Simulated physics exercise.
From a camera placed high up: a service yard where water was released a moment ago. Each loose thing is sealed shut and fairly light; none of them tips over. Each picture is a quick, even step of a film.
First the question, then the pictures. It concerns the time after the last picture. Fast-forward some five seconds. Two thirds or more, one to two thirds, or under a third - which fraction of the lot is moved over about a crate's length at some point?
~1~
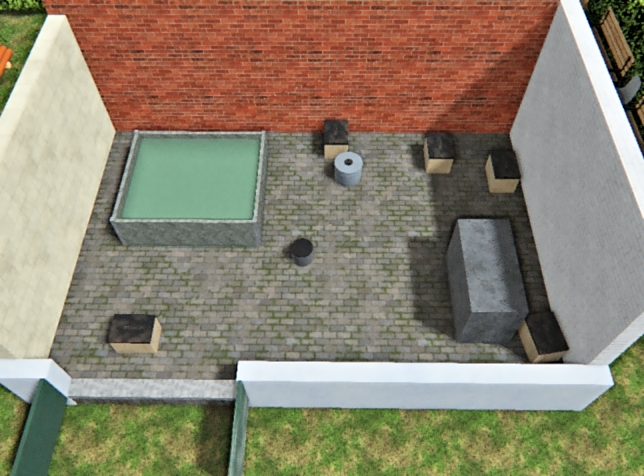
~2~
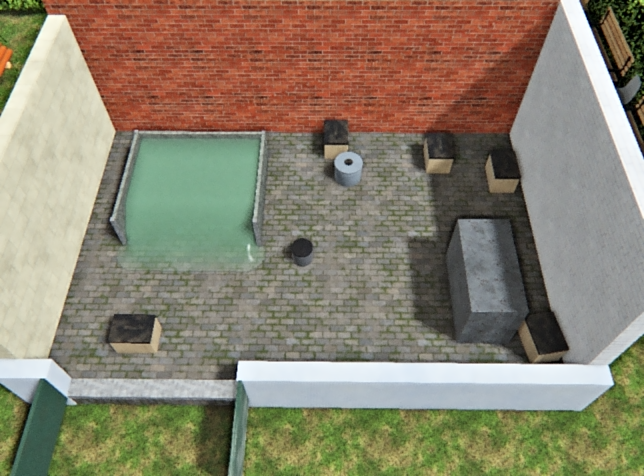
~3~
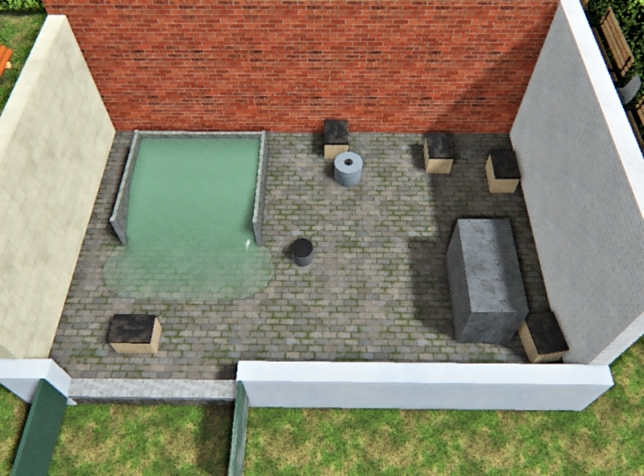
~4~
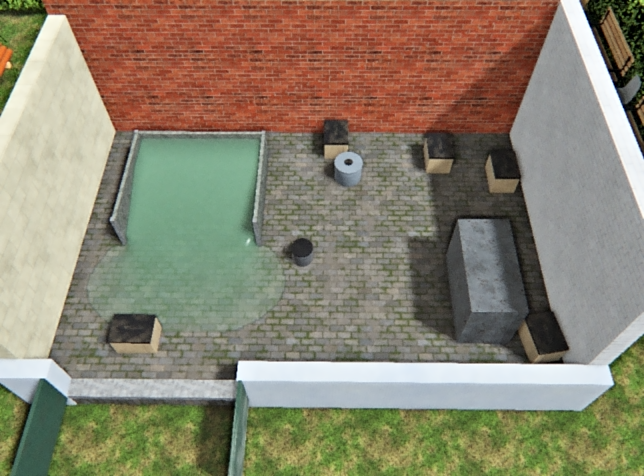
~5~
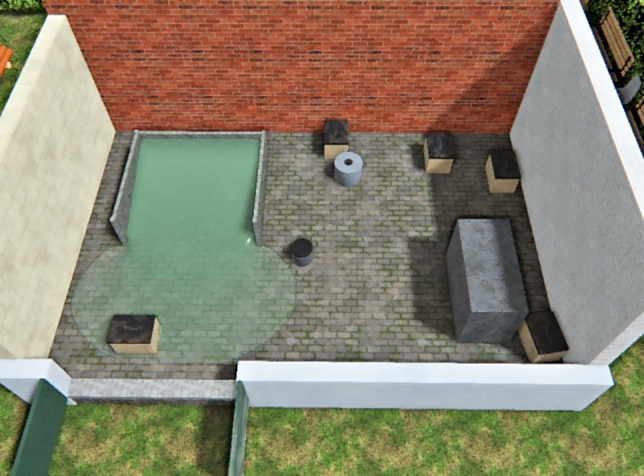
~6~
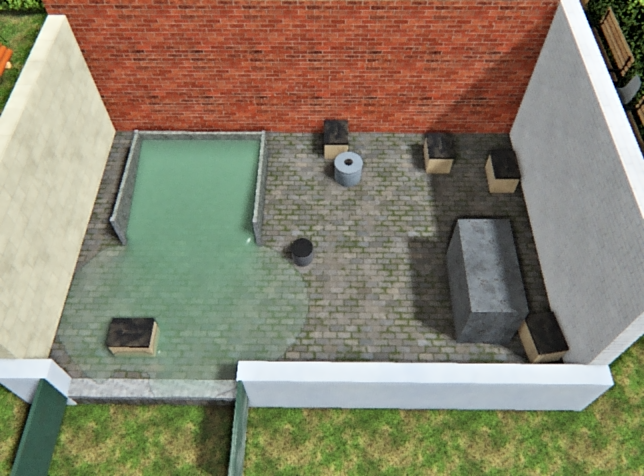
The share moved far is below one third.
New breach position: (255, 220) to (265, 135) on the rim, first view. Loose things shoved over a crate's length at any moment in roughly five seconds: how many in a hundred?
That works out to some 70 %.
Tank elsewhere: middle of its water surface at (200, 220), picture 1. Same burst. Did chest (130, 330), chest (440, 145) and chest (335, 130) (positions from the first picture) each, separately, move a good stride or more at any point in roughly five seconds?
First displaced far, then never went far, then never went far.
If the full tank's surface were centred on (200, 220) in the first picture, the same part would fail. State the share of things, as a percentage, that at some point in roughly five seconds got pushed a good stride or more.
I'd put it close to 30 percent.
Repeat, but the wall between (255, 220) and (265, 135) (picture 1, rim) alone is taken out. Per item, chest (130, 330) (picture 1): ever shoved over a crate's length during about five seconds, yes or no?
My take: It didn't get there.
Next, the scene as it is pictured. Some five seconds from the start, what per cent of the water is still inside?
Estimate: About 42 %.
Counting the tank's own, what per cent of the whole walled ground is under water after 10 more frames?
By my count it's near 40 in a hundred.
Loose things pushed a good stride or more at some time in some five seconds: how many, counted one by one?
The count is 2.
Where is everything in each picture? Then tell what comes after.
In the first frame, a chest at (132, 328), on the bottom; a tub at (349, 162), on the bottom; 0 of 7 have shifted.
In the second frame, a chest at (132, 328), on the bottom; a tub at (349, 162) rests on the ground; 0 of 7 have shifted.
In the third frame, a chest at (132, 328), on the bottom; a tub at (349, 162), on the bottom; 0 of 7 have shifted.
In the fourth frame, a chest at (132, 328) rests on the ground; a tub at (349, 162), on the bottom; 0 of 7 have shifted.
In the fifth frame, a chest at (131, 328), on the bottom; a tub at (349, 162), on the bottom; 0 of 7 have shifted.
In the sixth frame, a chest at (130, 332), on the bottom, close to its start; a tub at (349, 162), on the bottom; 1 of 7 have shifted.
A moment on, 1 of 7 are well off their spots; 0 afloat.
Next, 1 of 7 are well off their spots; 0 afloat.
Later, 1 of 7 are well off their spots; 0 afloat.
In the end, 2 of 7 are well off their spots, and 2 have been at some point; 0 afloat.
